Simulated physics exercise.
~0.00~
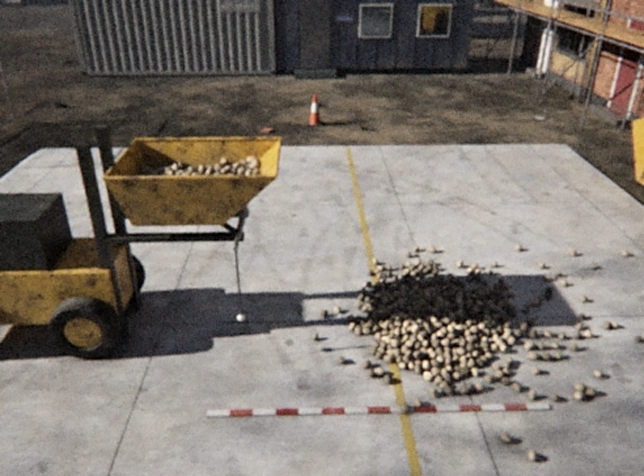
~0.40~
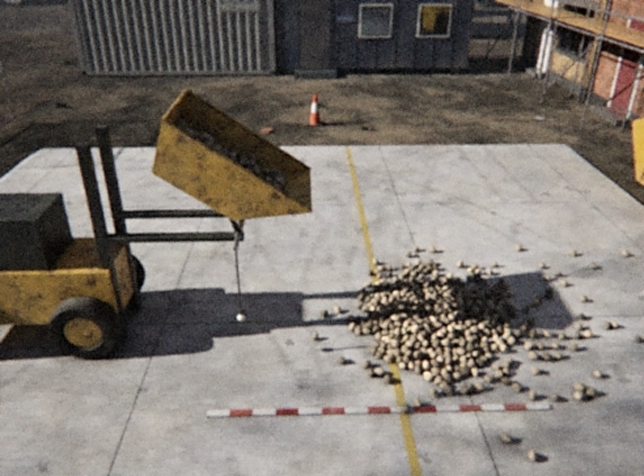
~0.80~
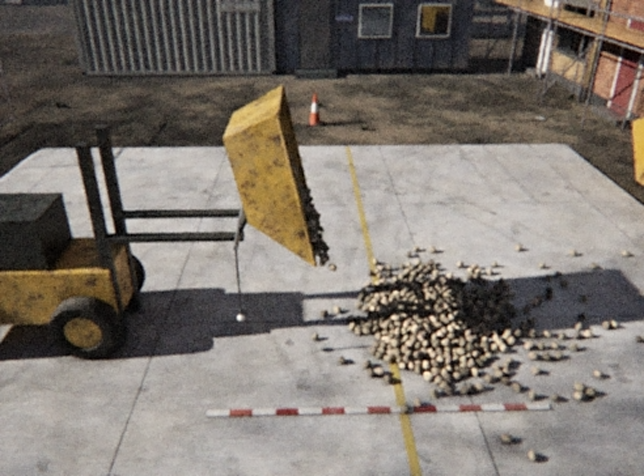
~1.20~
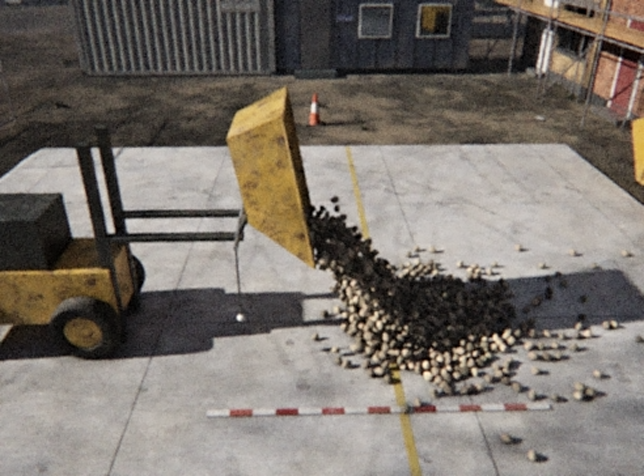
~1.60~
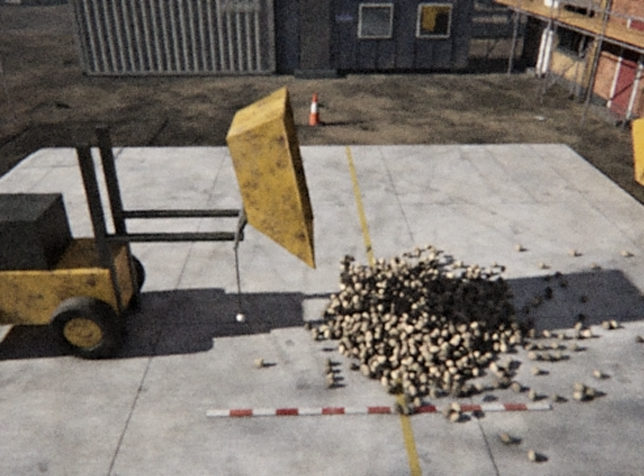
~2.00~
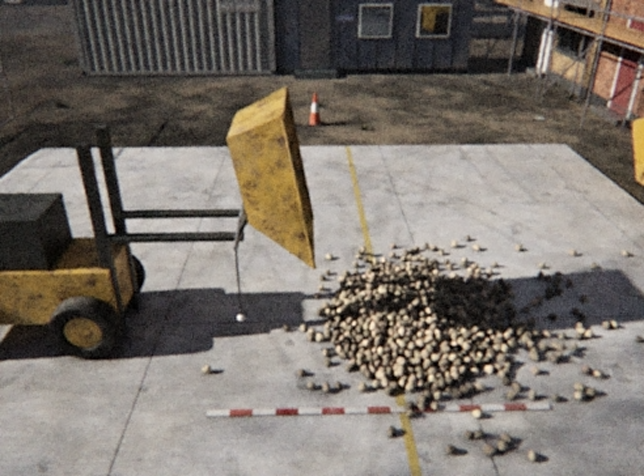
A yellow fork truck tips its skip and pours pale stones onto the spreading pile.
